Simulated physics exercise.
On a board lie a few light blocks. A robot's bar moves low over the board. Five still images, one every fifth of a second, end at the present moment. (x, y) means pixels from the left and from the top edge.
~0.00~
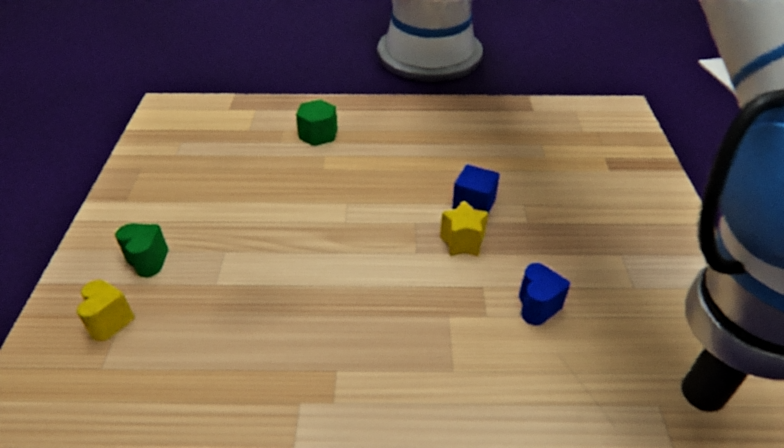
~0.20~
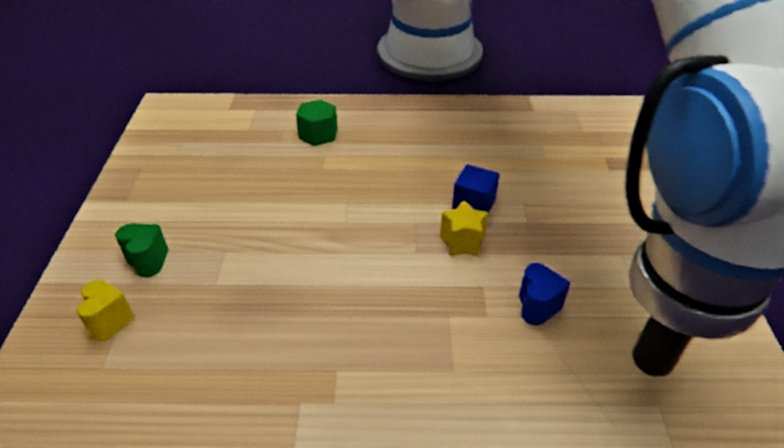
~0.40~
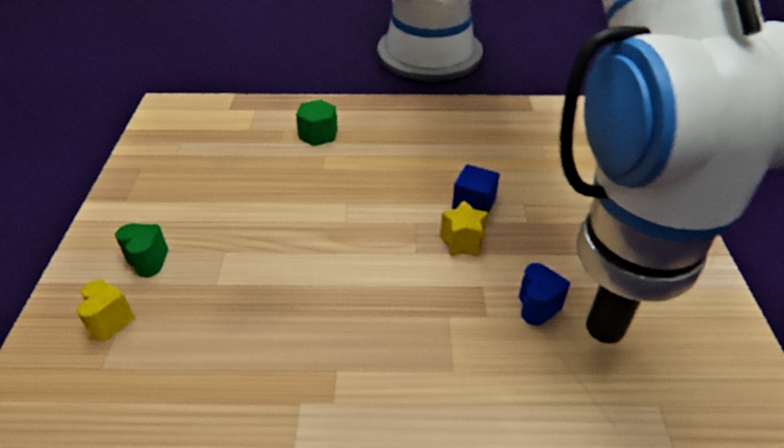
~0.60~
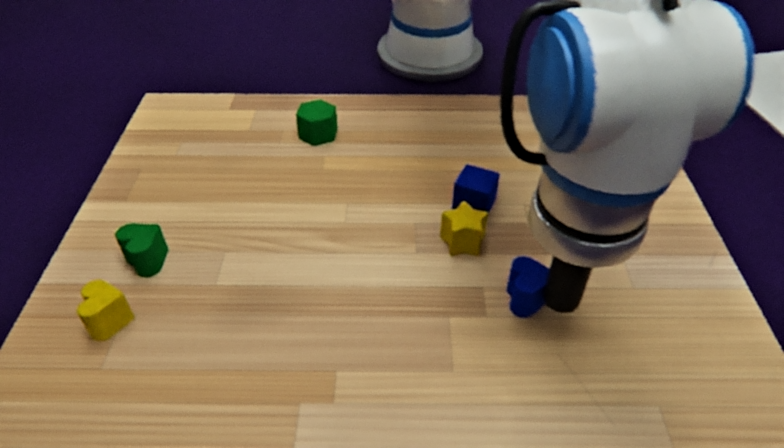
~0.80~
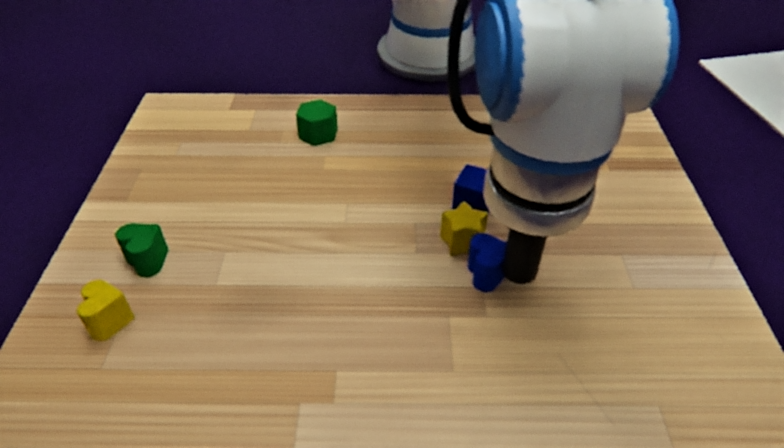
A white and blue robot arm with a black bar enters from the right over a pale wooden board, seen from above at an angle by a still camera. A yellow star and blue cube sit right of centre, a blue heart nearer, a green block behind, and green and yellow blocks at left. The bar sweeps leftward and away, meets the heart and pushes it beside the star.
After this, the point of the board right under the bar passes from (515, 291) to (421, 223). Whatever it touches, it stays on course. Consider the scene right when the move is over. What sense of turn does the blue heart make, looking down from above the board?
Watching from overhead, you'd notice the blue heart rotating counter-clockwise.
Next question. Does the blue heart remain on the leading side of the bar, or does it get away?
Fallen away.
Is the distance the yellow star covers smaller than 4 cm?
I'd say no.
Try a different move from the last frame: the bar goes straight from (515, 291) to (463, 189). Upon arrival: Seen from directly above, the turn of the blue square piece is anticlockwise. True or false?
It is true.
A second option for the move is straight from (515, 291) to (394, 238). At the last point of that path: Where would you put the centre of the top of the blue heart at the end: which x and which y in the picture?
It will likely be found at (379, 193).
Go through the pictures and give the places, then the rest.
Tip of the bar at (702, 395), middles of tops, yellow star at (466, 216), blue square piece at (478, 178), blue heart at (544, 281), in the first frame.
Bar at (652, 361), nothing pushed, in the second frame.
Bar at (605, 330), nothing pushed, in the third frame.
Bar at (561, 300), blue heart at (532, 274), in the fourth frame.
Bar at (519, 273), yellow star at (466, 216), blue square piece at (478, 178), blue heart at (491, 249), in the fifth frame.
On the path given first. One third of the way, bar at (485, 247); yellow star at (457, 205), turned 15° clockwise; blue heart at (454, 230), turned 15° anticlockwise.
Two thirds of the way, bar at (452, 225); yellow star at (445, 191), turned 35° clockwise; blue square piece at (477, 175), turned 15° clockwise; blue heart at (419, 216), turned 40° anticlockwise.
At the end, bar at (421, 205); yellow star at (433, 177), turned 85° clockwise; blue square piece at (476, 173), turned 30° clockwise; blue heart at (395, 210), turned 75° anticlockwise.
